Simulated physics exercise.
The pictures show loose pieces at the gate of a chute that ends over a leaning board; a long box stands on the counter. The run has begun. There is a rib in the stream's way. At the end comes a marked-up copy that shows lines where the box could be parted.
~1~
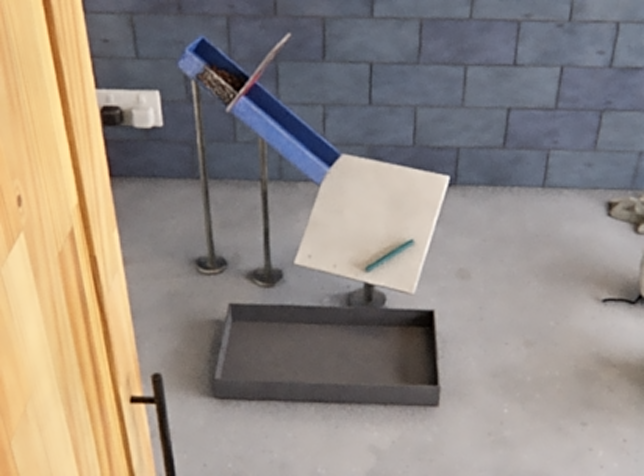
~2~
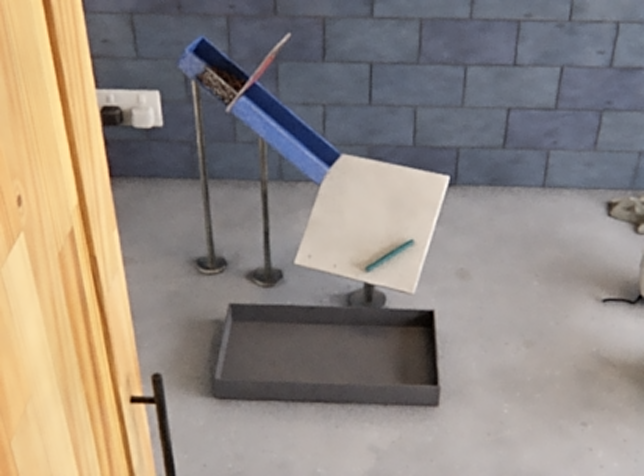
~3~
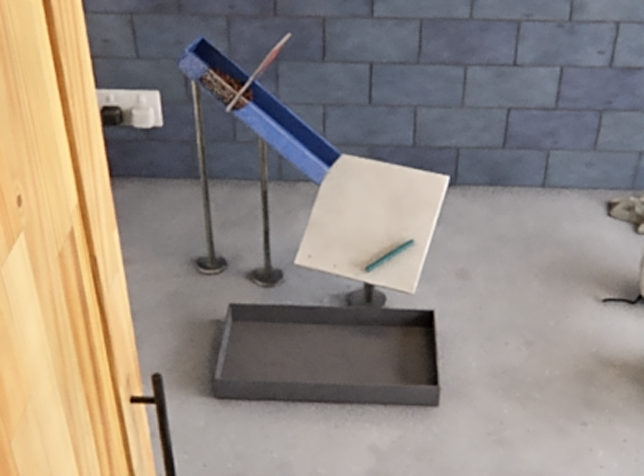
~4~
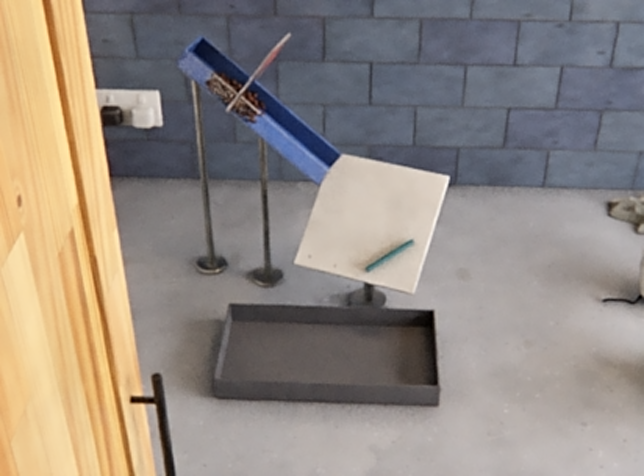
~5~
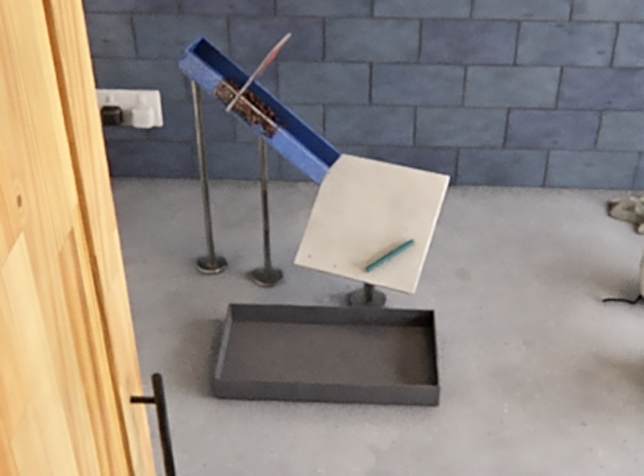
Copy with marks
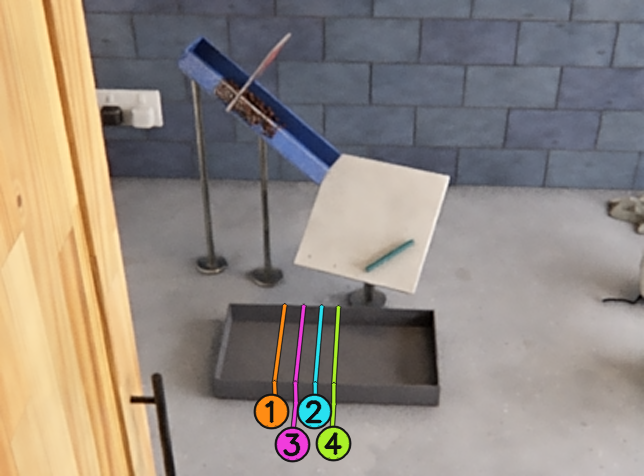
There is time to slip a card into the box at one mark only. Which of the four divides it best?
Go for 4.
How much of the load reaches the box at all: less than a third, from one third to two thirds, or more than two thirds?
About that: More than two thirds.
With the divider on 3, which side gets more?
The right side.
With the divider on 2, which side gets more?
The right side.
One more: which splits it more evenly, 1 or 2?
That is line 2.
On the marked copy, line 1 crosses the front rim at (274, 381); line 2 crosses the front rim at (315, 382); line 3 crosses the front rim at (295, 382); line 4 crosses the front rim at (333, 383).
If 1 is chosen, of what is caught, none on the left of the divider, all on the right.
If 2 is chosen, of what is caught, a small part on the left of the divider, most on the right.
If 3 is chosen, of what is caught, none on the left of the divider, all on the right.
If 4 is chosen, of what is caught, about two thirds on the left of the divider, about a third on the right.
